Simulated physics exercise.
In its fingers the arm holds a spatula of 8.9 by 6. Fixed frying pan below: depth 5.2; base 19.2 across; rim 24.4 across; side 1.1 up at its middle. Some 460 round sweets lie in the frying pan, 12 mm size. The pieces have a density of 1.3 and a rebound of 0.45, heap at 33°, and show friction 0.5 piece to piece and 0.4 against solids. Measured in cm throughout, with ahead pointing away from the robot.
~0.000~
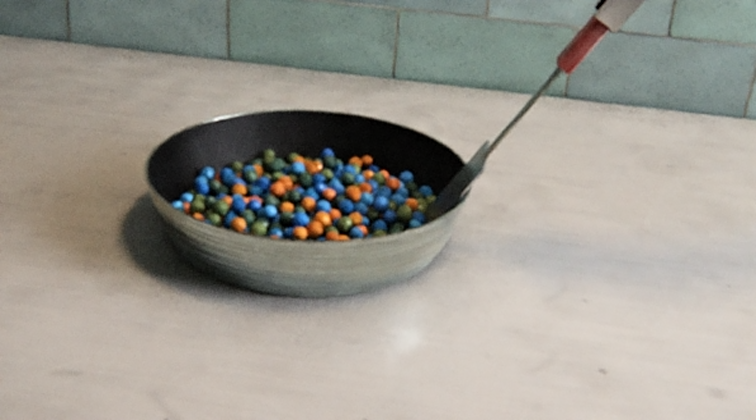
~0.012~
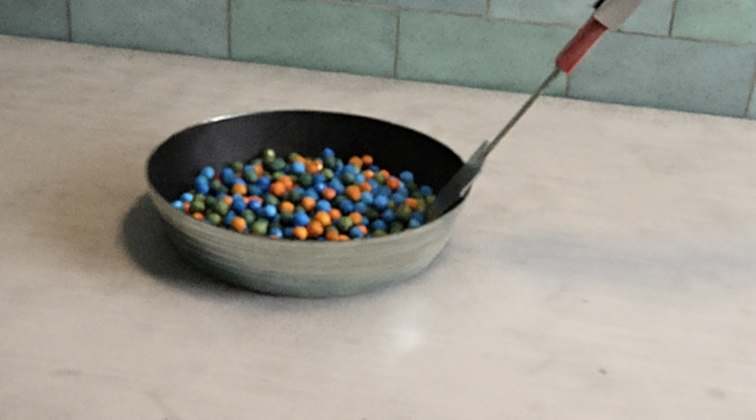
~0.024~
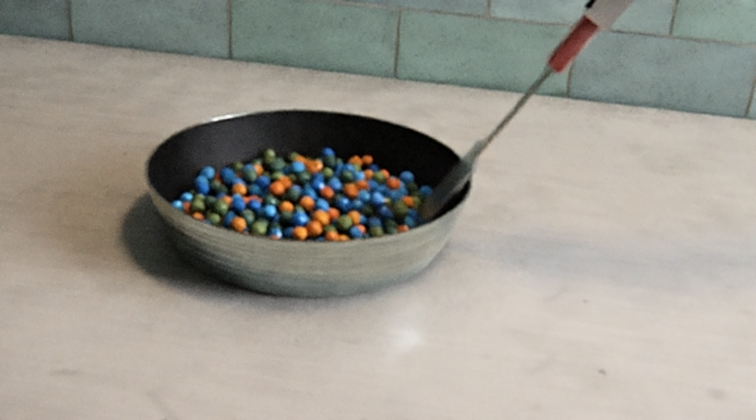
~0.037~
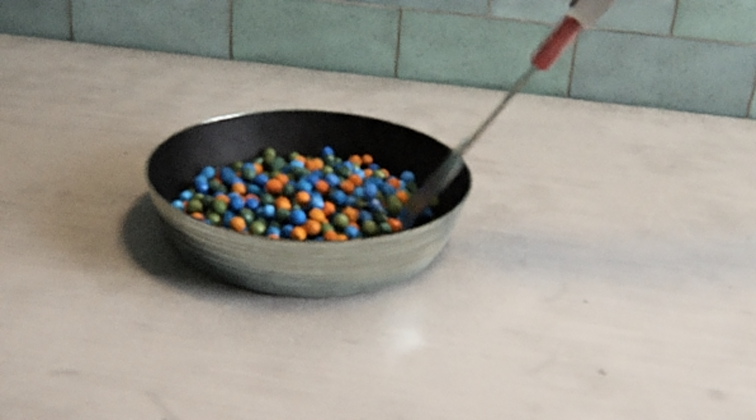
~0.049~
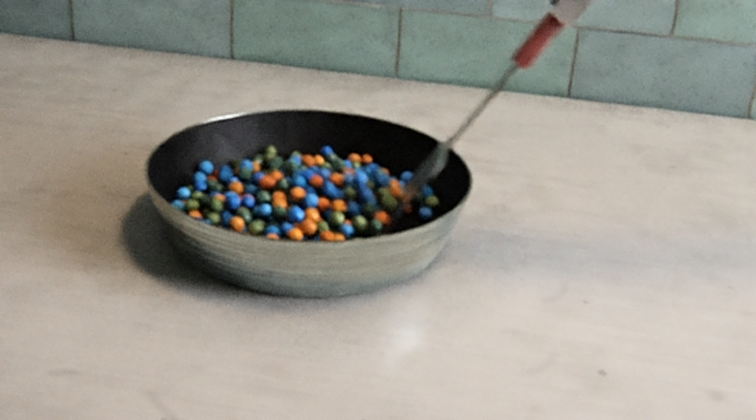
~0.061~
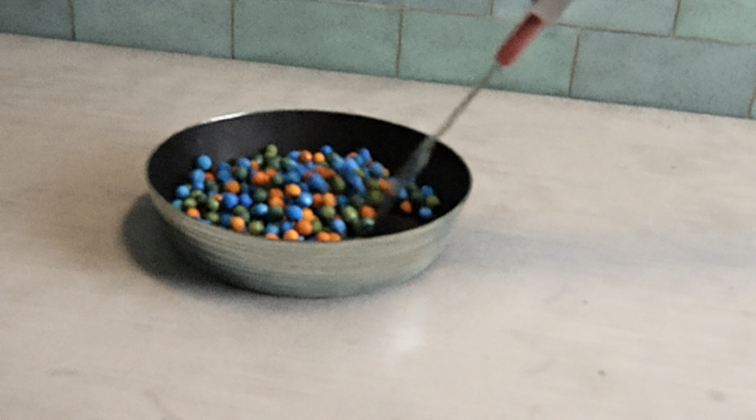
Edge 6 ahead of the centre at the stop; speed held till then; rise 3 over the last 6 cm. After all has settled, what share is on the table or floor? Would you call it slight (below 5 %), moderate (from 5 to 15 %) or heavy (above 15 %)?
I would call it moderate.
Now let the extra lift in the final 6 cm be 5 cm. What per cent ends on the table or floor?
Roughly 15 percent of it.
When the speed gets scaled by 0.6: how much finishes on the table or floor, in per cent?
Roughly 0 per cent.
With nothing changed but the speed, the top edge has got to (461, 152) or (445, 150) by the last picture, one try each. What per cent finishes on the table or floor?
Close to 0 per cent in the first try and close to 5 per cent in the second.
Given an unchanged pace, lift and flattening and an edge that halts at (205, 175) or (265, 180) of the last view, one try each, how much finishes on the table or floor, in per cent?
Around 20 per cent for the first try and 5 per cent for the second.
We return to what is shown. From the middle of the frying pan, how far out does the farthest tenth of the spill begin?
Roughly 55 cm.
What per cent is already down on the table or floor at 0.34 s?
Roughly 8 per cent.
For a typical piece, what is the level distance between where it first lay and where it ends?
Some 2 cm.
After 0.09 s, sloping 58°, highest piece 8 above the table; 464 in the frying pan.
After 0.12 s, sloping 58°, highest piece 9 above the table; 464 in the frying pan.
After 0.34 s, sloping 58°, highest piece 6 above the table; 417 in the frying pan, 40 on the table or floor, 7 on the blade or in flight.
After 1.39 s, sloping 58°, highest piece 6 above the table; 417 in the frying pan, 47 on the table or floor.
In the end, 417 in the frying pan, 47 on the table or floor. That is 10 % on the table or floor.
